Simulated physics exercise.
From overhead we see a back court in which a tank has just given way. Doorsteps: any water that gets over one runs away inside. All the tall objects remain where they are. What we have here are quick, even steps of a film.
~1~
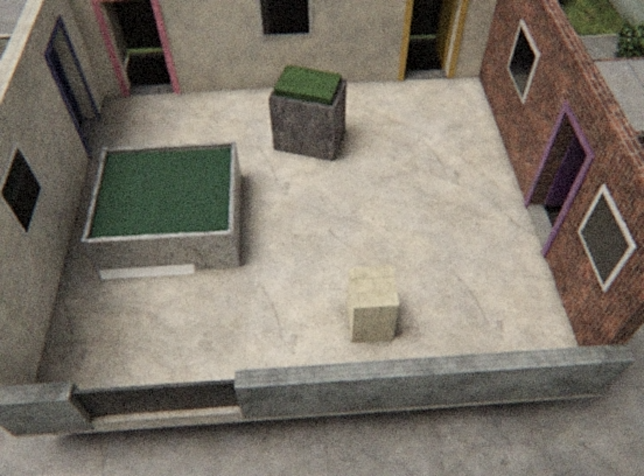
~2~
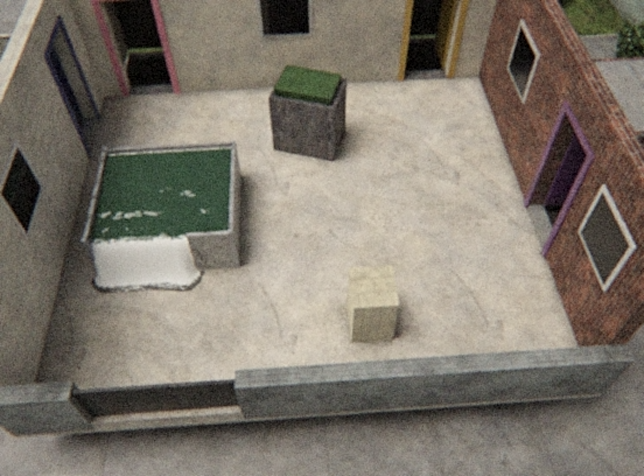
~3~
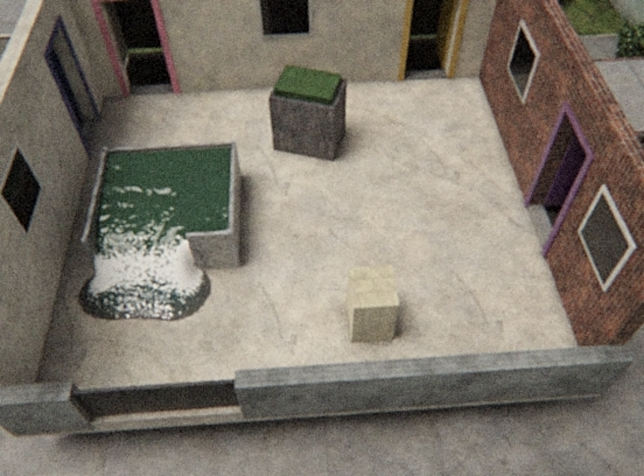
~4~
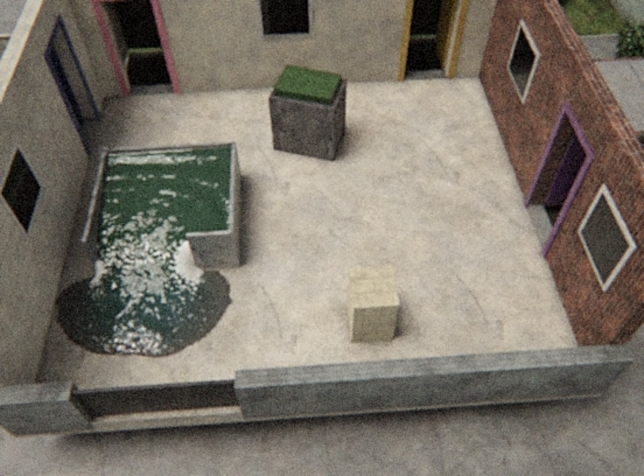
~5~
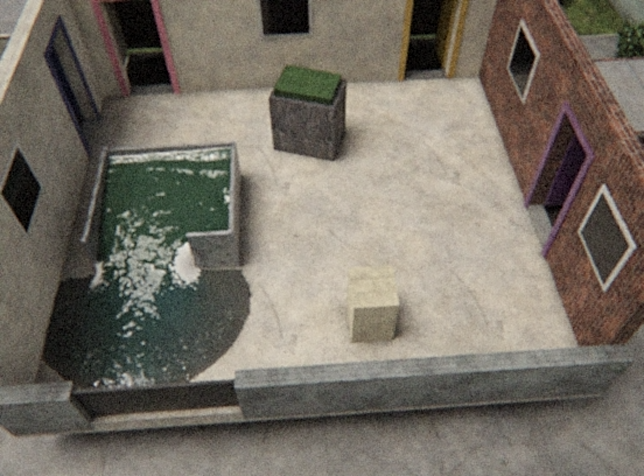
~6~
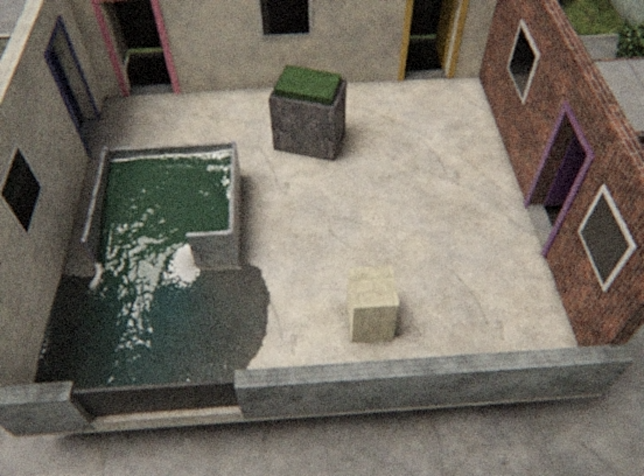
In a walled back court, the near side of a raised tank of green water gave way, and foamy water poured onto the pale floor, spreading in a widening dark pool to the low front wall.
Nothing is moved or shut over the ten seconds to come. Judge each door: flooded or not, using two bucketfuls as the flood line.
At the end, pink door: Over two buckets, blue door: Two buckets or fewer, purple door: Two buckets or fewer, yellow door: Over two buckets.
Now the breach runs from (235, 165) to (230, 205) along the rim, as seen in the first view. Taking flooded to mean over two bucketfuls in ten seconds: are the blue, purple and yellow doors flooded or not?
The blue door stays within the limit, the purple door tops the limit and the yellow door tops the limit.
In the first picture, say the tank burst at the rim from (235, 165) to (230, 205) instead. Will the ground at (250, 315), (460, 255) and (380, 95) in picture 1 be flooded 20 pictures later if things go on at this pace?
Sequence: Spared / wetted / spared.
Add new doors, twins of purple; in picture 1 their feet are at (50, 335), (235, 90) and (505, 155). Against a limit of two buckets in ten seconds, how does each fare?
Same order as asked - exceeds the limit, stays within the limit and stays within the limit.
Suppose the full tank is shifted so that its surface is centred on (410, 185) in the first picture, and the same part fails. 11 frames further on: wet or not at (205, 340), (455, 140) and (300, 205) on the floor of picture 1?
In turn: Flooded, dry, no water.
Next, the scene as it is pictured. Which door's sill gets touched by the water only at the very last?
I'd go with the yellow-painted one.
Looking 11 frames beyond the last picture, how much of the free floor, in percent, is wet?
Around 20 in a hundred.
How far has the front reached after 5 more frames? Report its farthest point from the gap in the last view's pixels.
The front tops out at about (338, 388).
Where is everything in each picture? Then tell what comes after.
The first picture shows the tank at (165, 192) is whole and still.
In the second picture, the front is at (98, 286), out from the gap at (146, 258).
In the third picture, water pours out at (146, 260) and has run to (87, 303).
In the fourth picture, the front is at (166, 352), out from the gap at (147, 262).
In the fifth picture, the front is at a hidden place, out from the gap at (147, 262).
In the sixth picture, the front is at a hidden place, out from the gap at (147, 262).
A moment on, water covers 15 % of the floor; the pink door not reached, the blue door not reached, the purple door not reached, the yellow door not reached.
Next, water covers 20 % of the floor; the pink door not reached, the blue door not reached, the purple door not reached, the yellow door not reached.
Then, water covers 45 % of the floor; the pink door not reached, the blue door wet at the sill, nothing in, the purple door not reached, the yellow door not reached.
Later, water covers 85 % of the floor; the pink door over two buckets in, the blue door wet at the sill, nothing in, the purple door wet at the sill, nothing in, the yellow door wet at the sill, nothing in.
In the end, water covers 100 % of the floor; the pink door over two buckets in, the blue door wet at the sill, nothing in, the purple door wet at the sill, nothing in, the yellow door over two buckets in.
